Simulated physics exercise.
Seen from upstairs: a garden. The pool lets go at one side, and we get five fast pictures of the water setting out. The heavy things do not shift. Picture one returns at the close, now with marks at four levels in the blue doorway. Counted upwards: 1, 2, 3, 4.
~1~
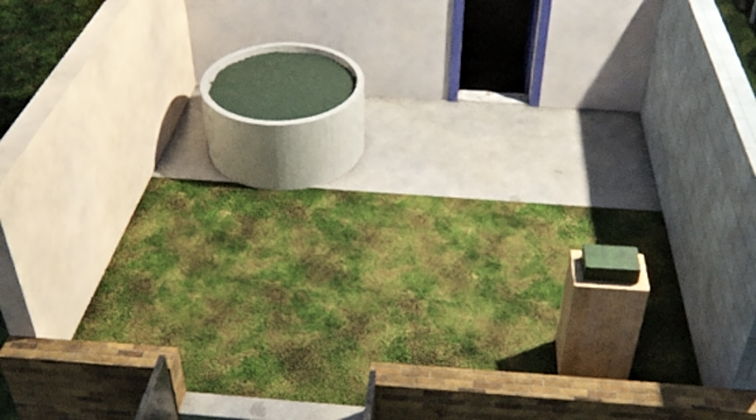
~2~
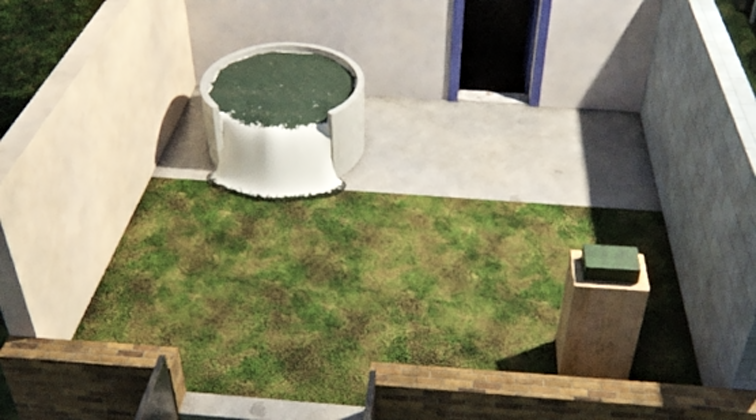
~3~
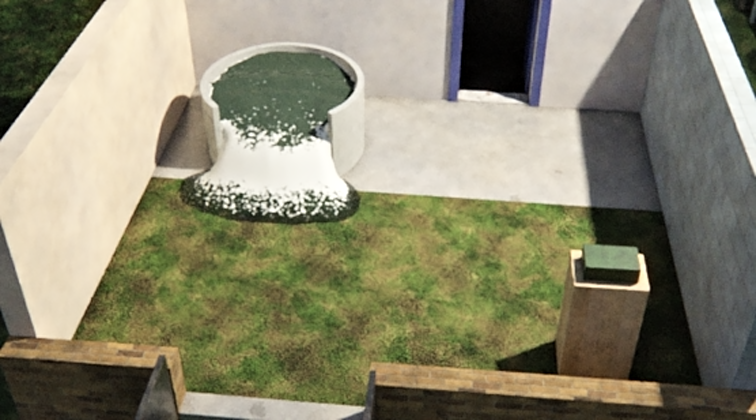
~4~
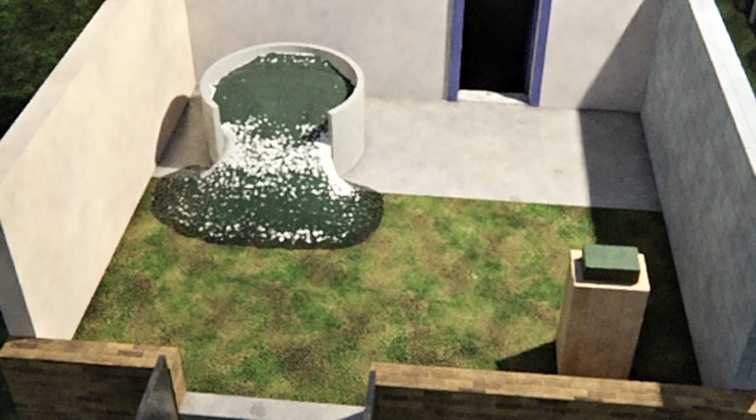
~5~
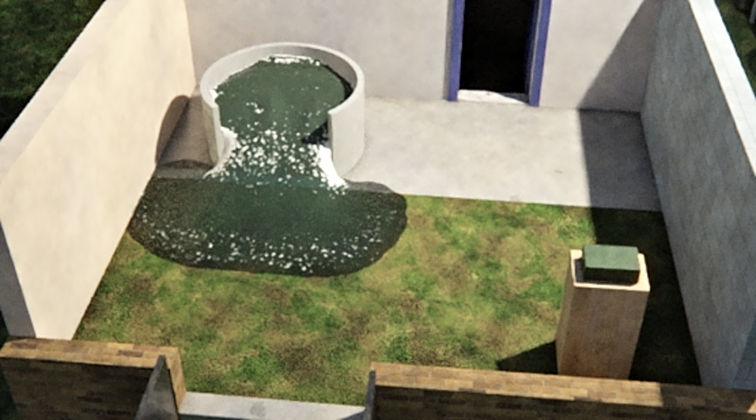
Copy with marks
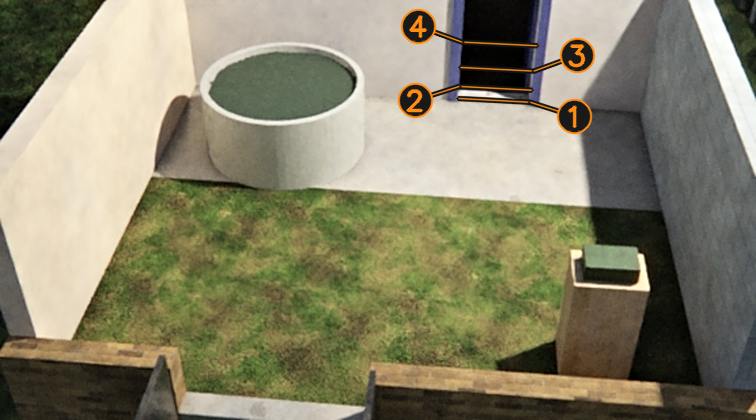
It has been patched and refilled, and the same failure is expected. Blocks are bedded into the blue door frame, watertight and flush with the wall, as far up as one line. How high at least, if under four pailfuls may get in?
Take 1.
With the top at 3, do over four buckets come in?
No, not at all.
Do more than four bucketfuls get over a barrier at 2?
No.
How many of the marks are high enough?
All four.
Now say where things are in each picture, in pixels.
Water in the pool at rest, its middle at (283, 87); foot of the blue doorway at (493, 103); open gate at (273, 350), in the first frame.
Front seen at (339, 182), 1 % of the ground wet, in the second frame.
Front seen at (188, 192), 5 % of the ground wet, in the third frame.
Front seen at (357, 235), 9 % of the ground wet, in the fourth frame.
Front seen at (351, 266), 15 % of the ground wet, in the fifth frame.
On the marked copy, 1 at (494, 100); 2 at (495, 88); 3 at (497, 69); 4 at (499, 43); from the bottom up 1, 2, 3, 4.
Choosing 1, a splash gets over, under a bucket.
Choosing 2, nothing gets over.
Choosing 3, nothing gets over.
Choosing 4, nothing gets over.
